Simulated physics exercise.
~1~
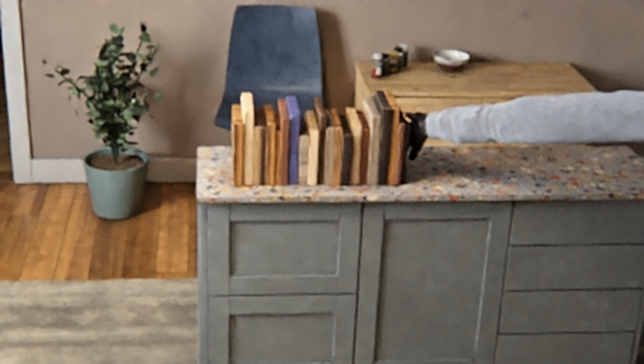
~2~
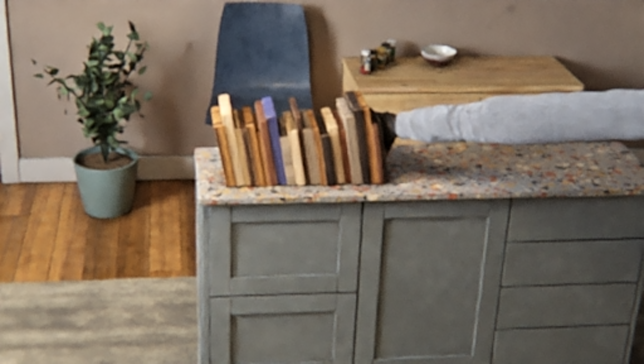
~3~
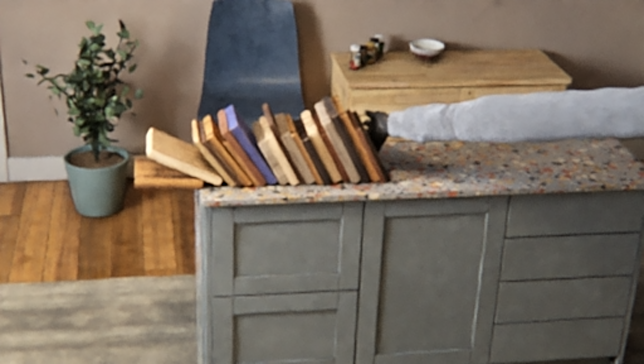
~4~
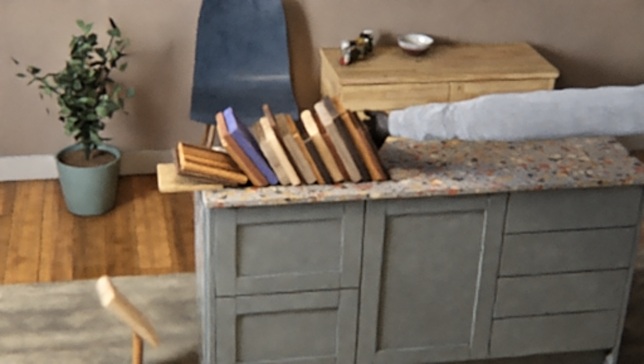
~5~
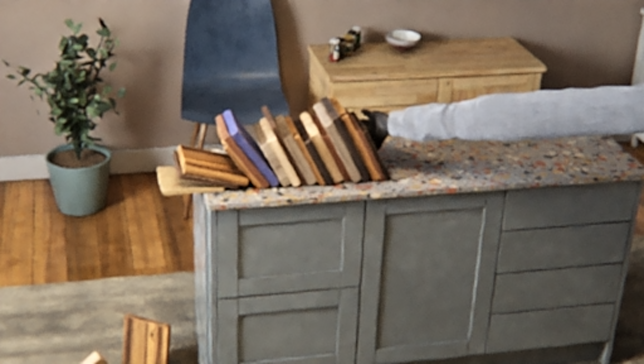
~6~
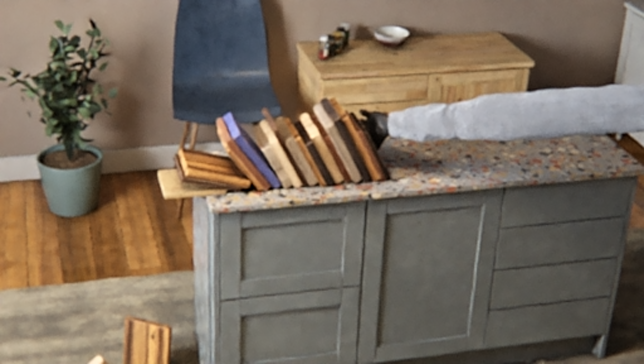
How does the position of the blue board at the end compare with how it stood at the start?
At the start the blue board stands upright in the row, and by the end it is leaning over to the left, still on the counter.
